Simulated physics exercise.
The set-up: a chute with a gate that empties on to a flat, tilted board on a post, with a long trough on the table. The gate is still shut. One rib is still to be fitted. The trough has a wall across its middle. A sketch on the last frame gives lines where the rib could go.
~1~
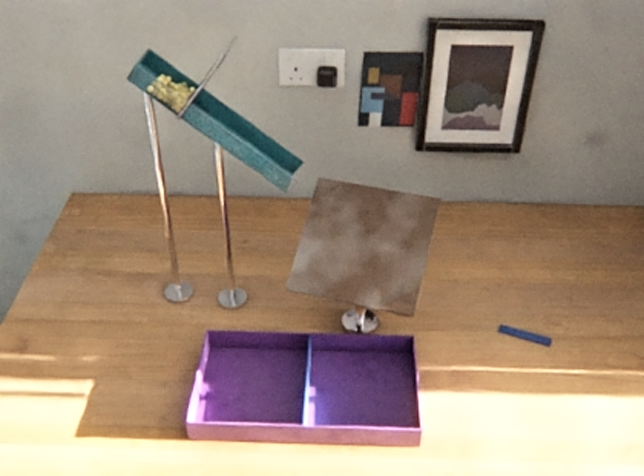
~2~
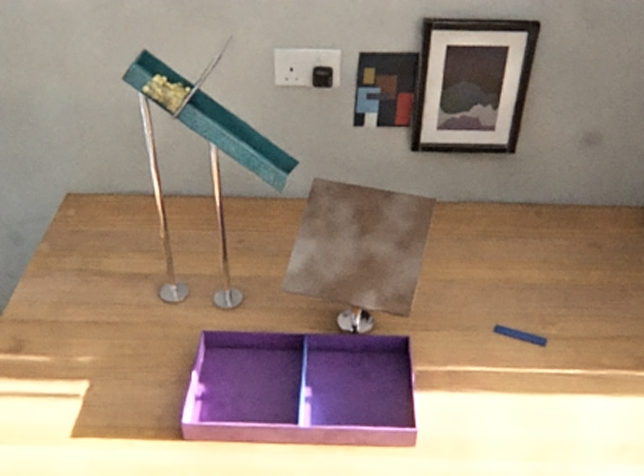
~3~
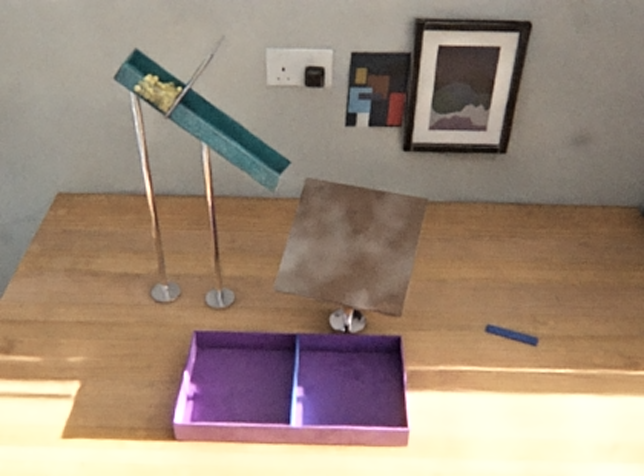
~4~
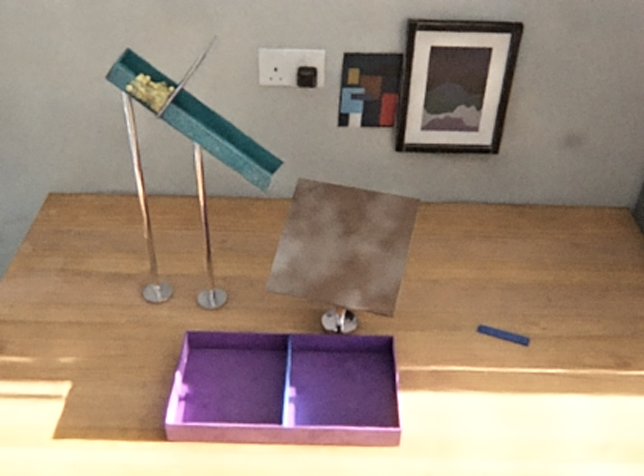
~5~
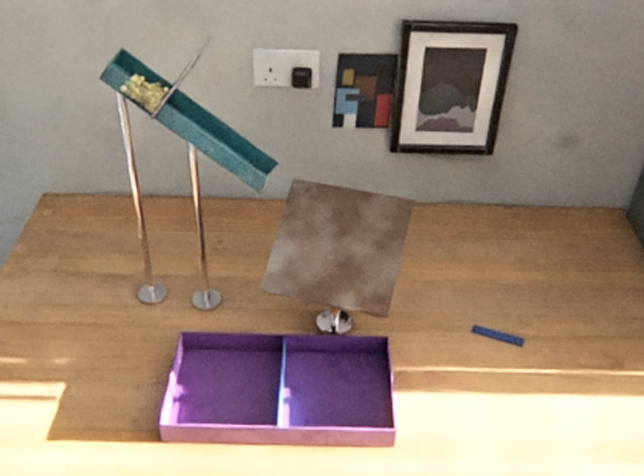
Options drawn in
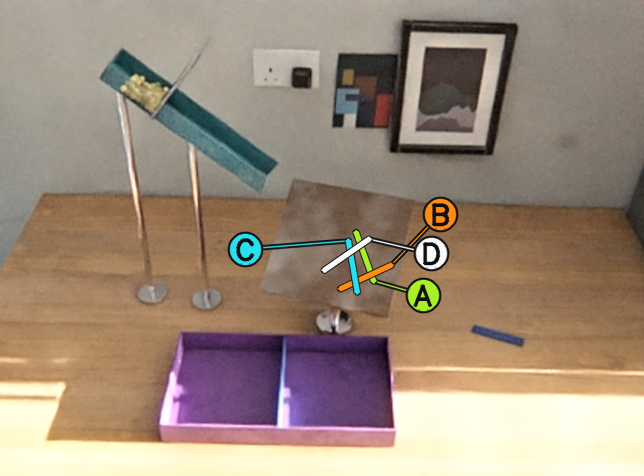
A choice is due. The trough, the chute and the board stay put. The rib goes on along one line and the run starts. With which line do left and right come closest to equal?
D.
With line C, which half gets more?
More lands on the right.
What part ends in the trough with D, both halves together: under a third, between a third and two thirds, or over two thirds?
It is over two thirds.
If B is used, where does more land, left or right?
Right.
On the marked copy, line A from (356, 232) to (373, 281); line B from (391, 265) to (340, 288); line C from (348, 240) to (357, 292); line D from (369, 239) to (324, 270).
If A is chosen, of what is caught, a small part in the left half, nearly all in the right.
If B is chosen, of what is caught, a small part in the left half, nearly all in the right.
If C is chosen, of what is caught, a small part in the left half, most in the right.
If D is chosen, of what is caught, about two thirds in the left half, about a third in the right.
